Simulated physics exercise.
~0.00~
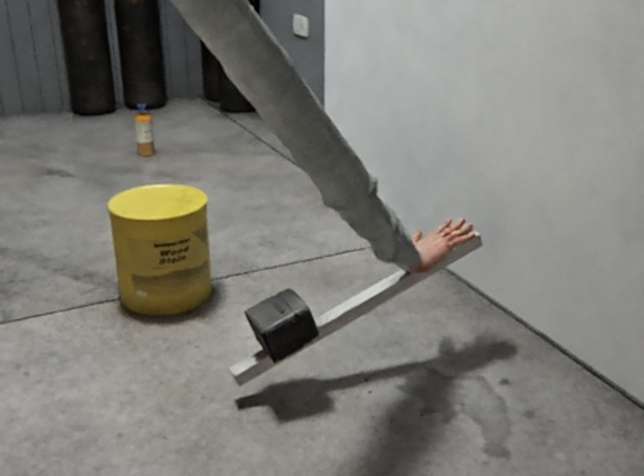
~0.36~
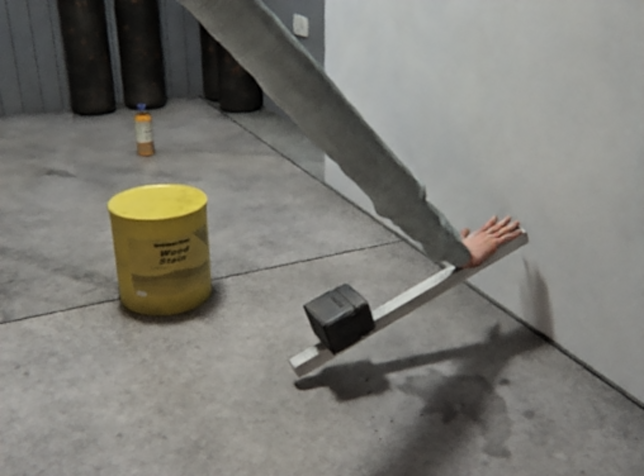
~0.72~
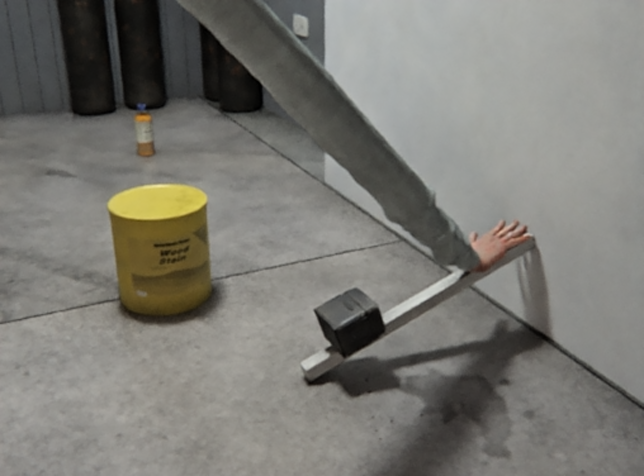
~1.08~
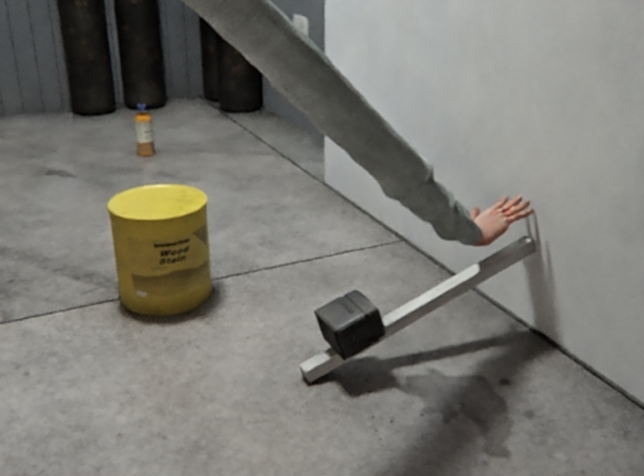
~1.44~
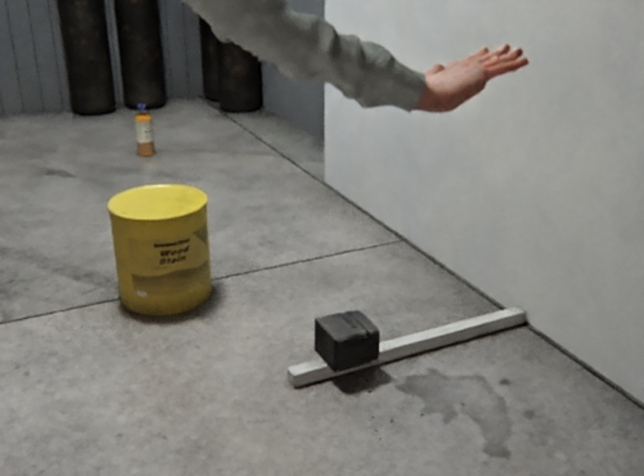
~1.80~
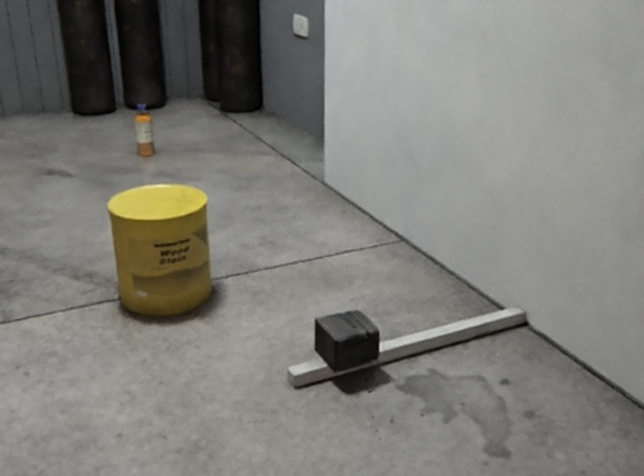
At the start, a sleeved arm holds a white pole at a slant above a grey concrete floor, with a dark block-like case near its lower end and a yellow pail standing to the left. The hand moves the pole to the right until its upper end meets the pale wall. The fingers then open and the hand lifts away without a push. The pole does not hold, and its upper end slides down the wall as the arm draws back. It ends lying flat on the floor beside the dark case, while the pail stays where it was.
